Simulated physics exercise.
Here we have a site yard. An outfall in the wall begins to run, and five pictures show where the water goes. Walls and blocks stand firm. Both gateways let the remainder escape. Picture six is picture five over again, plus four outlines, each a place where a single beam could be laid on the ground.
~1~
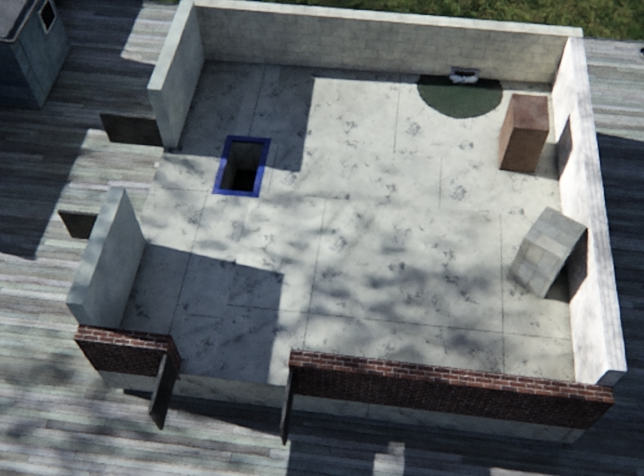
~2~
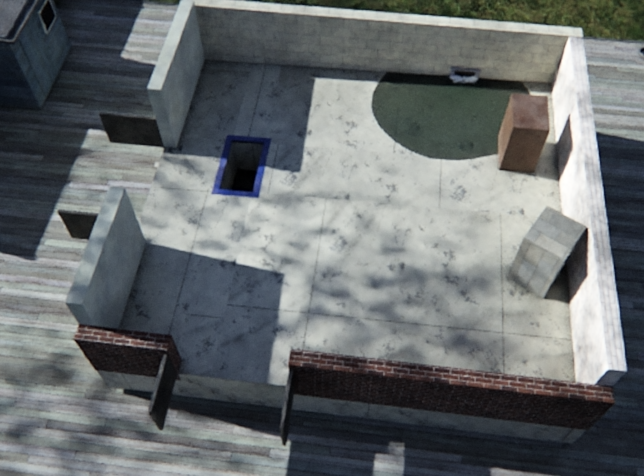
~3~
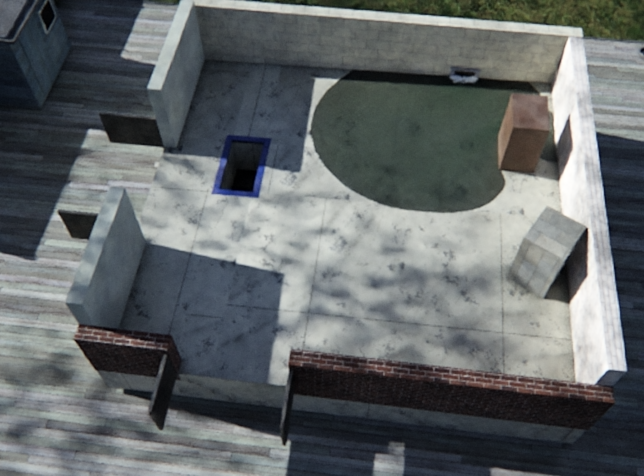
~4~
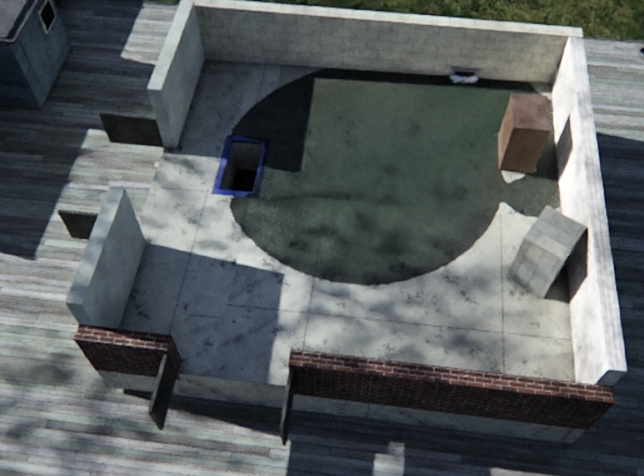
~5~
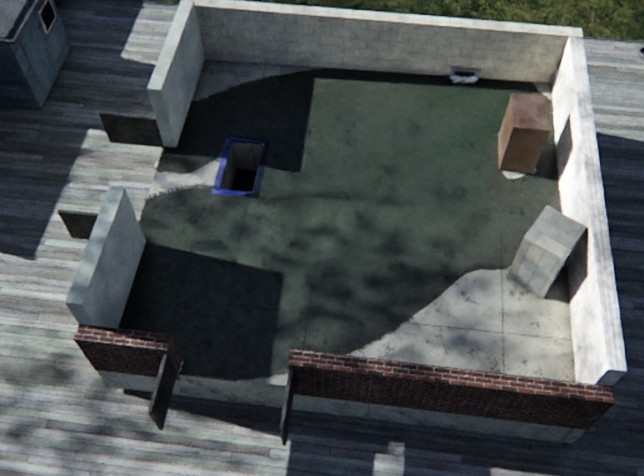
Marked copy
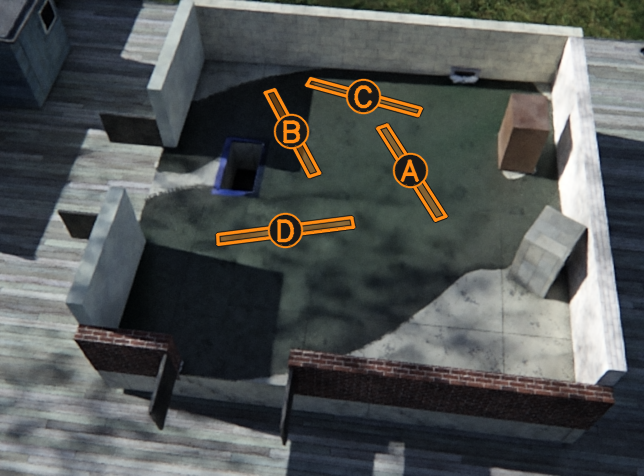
In this clip, dark greenish water spreads from the back wall of a walled yard, widening around a brown block across the pale floor, reaching a blue-edged opening and then covering most of the ground toward the front left.
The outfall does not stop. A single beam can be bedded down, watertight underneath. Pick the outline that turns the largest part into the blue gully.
The best spot is D.
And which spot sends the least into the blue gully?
B.
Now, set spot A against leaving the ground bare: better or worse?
Spot A is worse.
In orange, A from (382, 126) to (440, 218); B from (269, 91) to (314, 174); C from (308, 81) to (419, 112); D from (217, 239) to (352, 222).
With A, about 16 % of the stream goes into the blue gully, about 83 % out by the gates.
With B, about 2 % of the stream goes into the blue gully, about 98 % out by the gates.
With C, about 11 % of the stream goes into the blue gully, about 89 % out by the gates.
With D, about 27 % of the stream goes into the blue gully, about 73 % out by the gates.
